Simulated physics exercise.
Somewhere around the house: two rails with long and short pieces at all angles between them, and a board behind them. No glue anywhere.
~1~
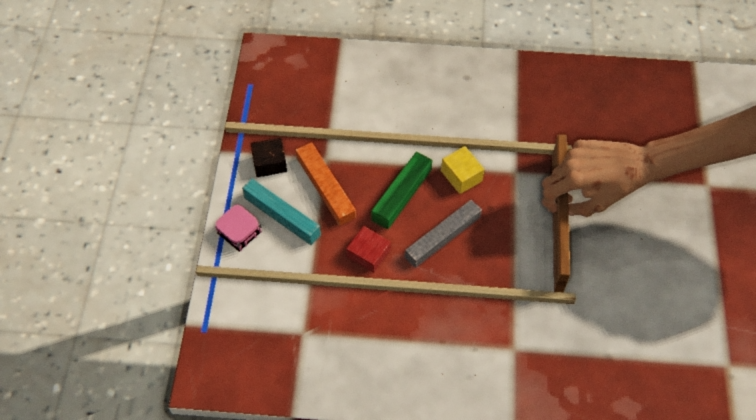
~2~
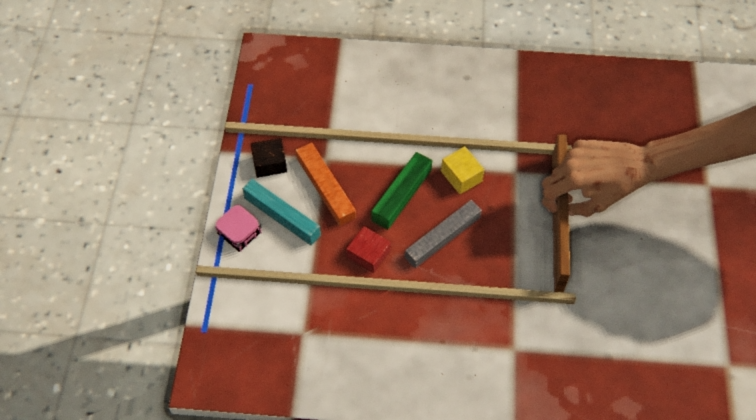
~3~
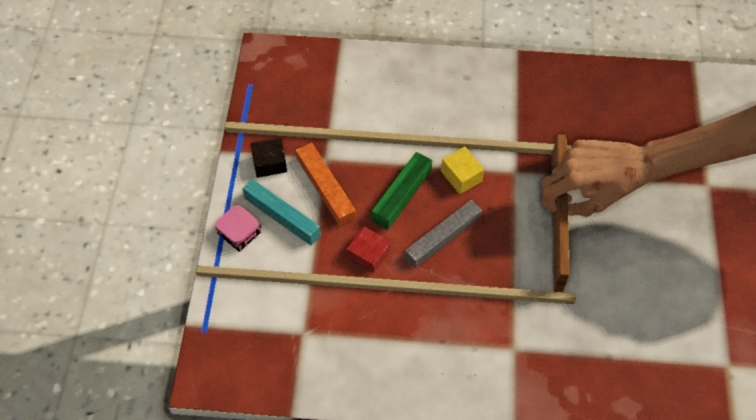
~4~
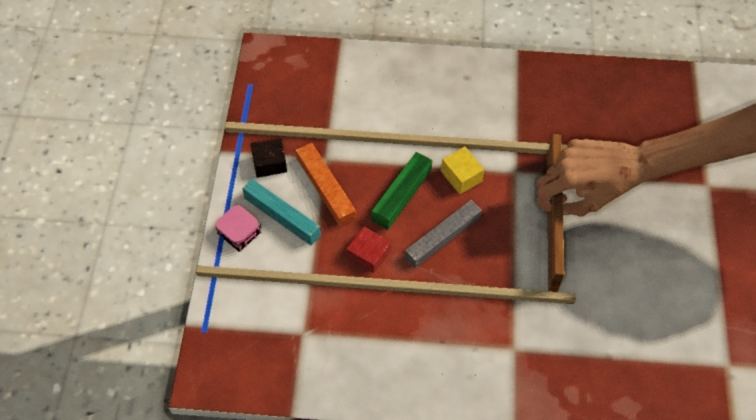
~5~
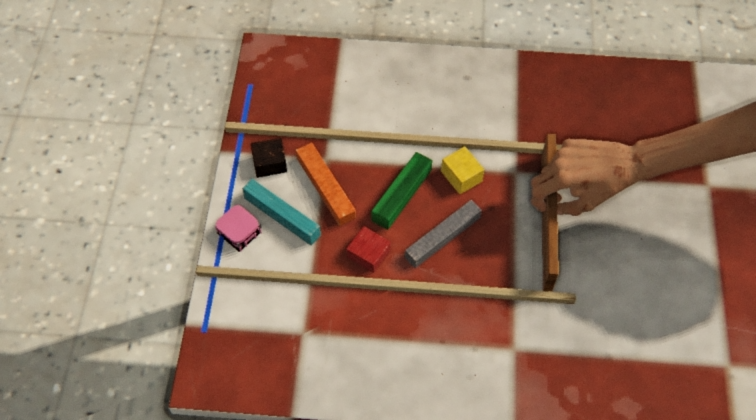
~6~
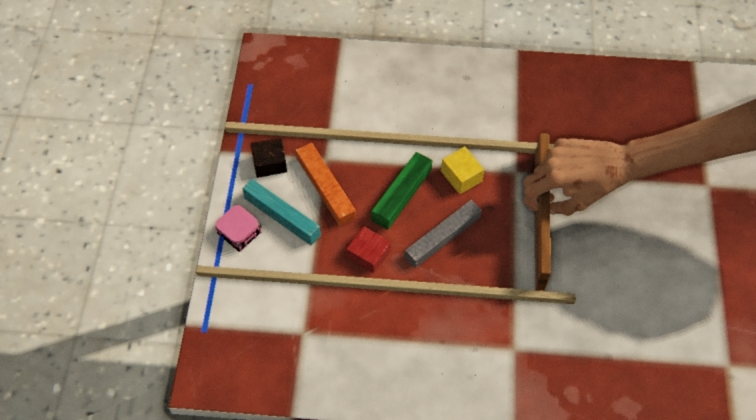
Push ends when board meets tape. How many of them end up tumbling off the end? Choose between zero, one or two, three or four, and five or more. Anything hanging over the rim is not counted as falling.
The count is five or more.
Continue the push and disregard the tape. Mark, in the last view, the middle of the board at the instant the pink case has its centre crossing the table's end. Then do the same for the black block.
Roughly (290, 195); for the second one, roughly (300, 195).
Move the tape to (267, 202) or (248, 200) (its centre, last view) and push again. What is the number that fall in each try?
That would be 3, then 4.
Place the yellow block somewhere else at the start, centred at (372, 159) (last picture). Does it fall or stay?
Note - yellow block not retained.
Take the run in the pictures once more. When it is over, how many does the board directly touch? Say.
The answer is 2.
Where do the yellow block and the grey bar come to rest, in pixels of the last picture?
The one named first is at (223, 145), the next at (216, 221).
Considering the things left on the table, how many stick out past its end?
The number overhanging is 1.
Early on, none off yet; pink case at rest near (238, 228); black block at rest near (269, 158); turquoise bar at rest near (281, 212).
Finally, the number that fall off is five or more; lost, green stick, red block, orange bar, turquoise bar, black block and pink case.
